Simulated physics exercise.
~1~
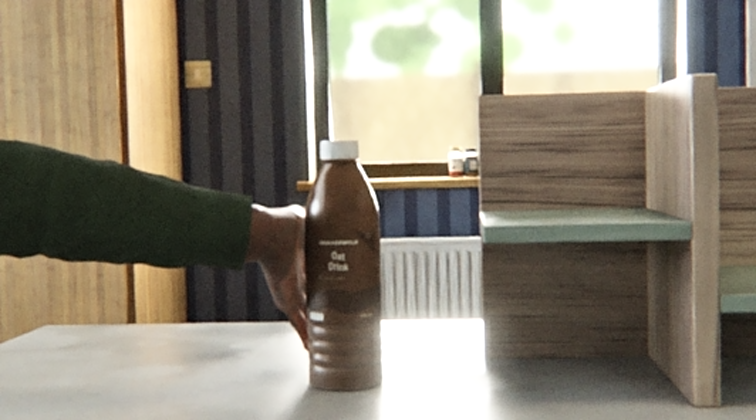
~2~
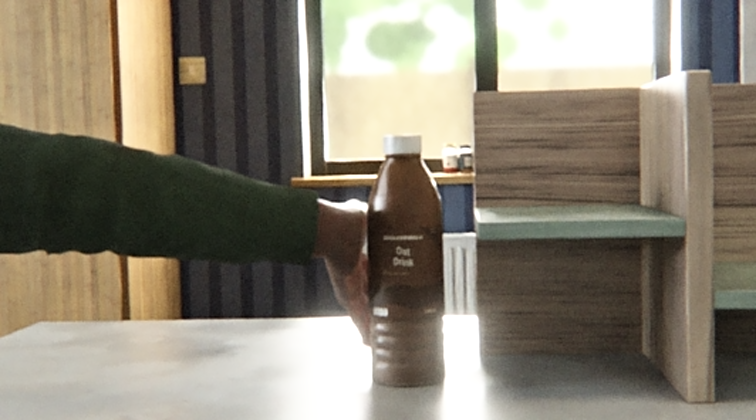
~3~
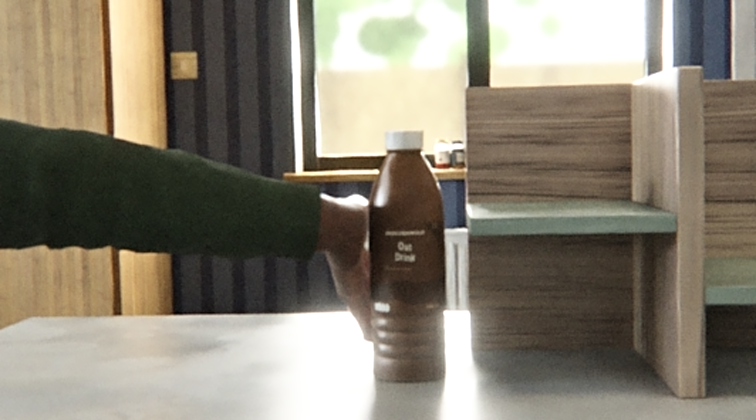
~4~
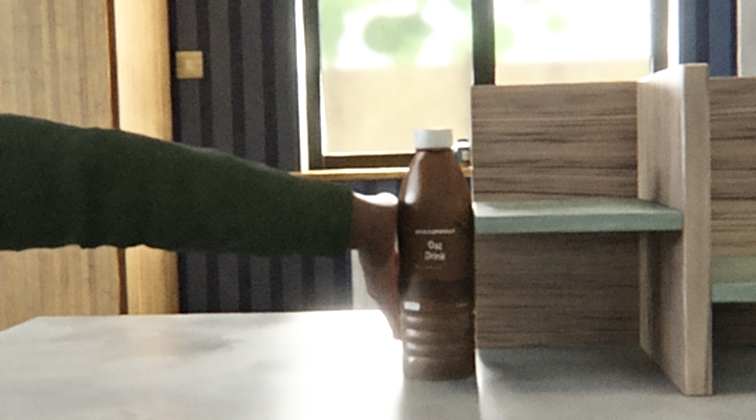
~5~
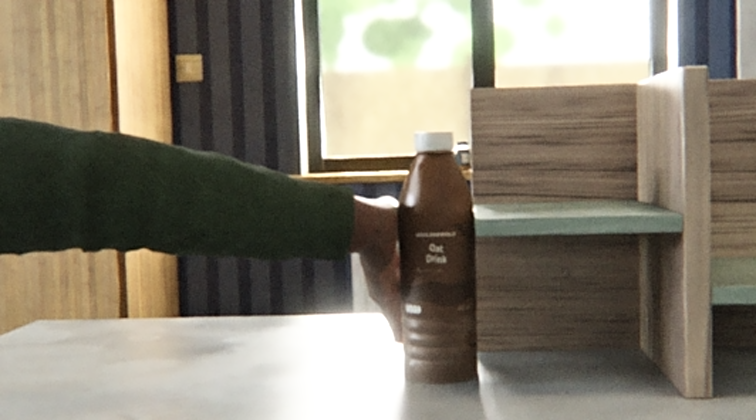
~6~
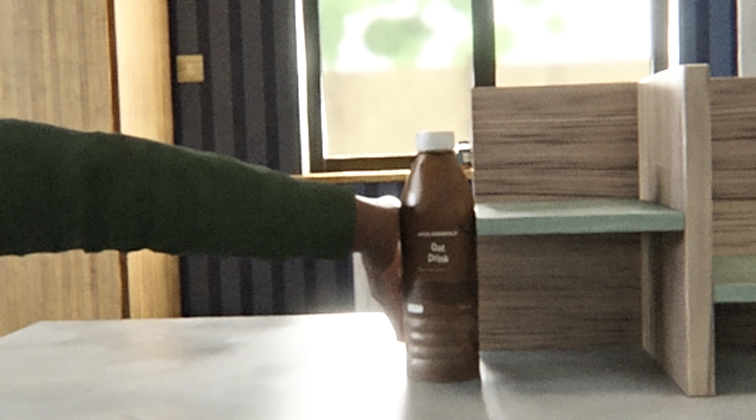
A tall brown bottle labelled as oat drink was pushed upright to the right across a pale table by a hand in a dark green sleeve, until it reached the low greenish shelf and stopped at its edge, still standing and held.
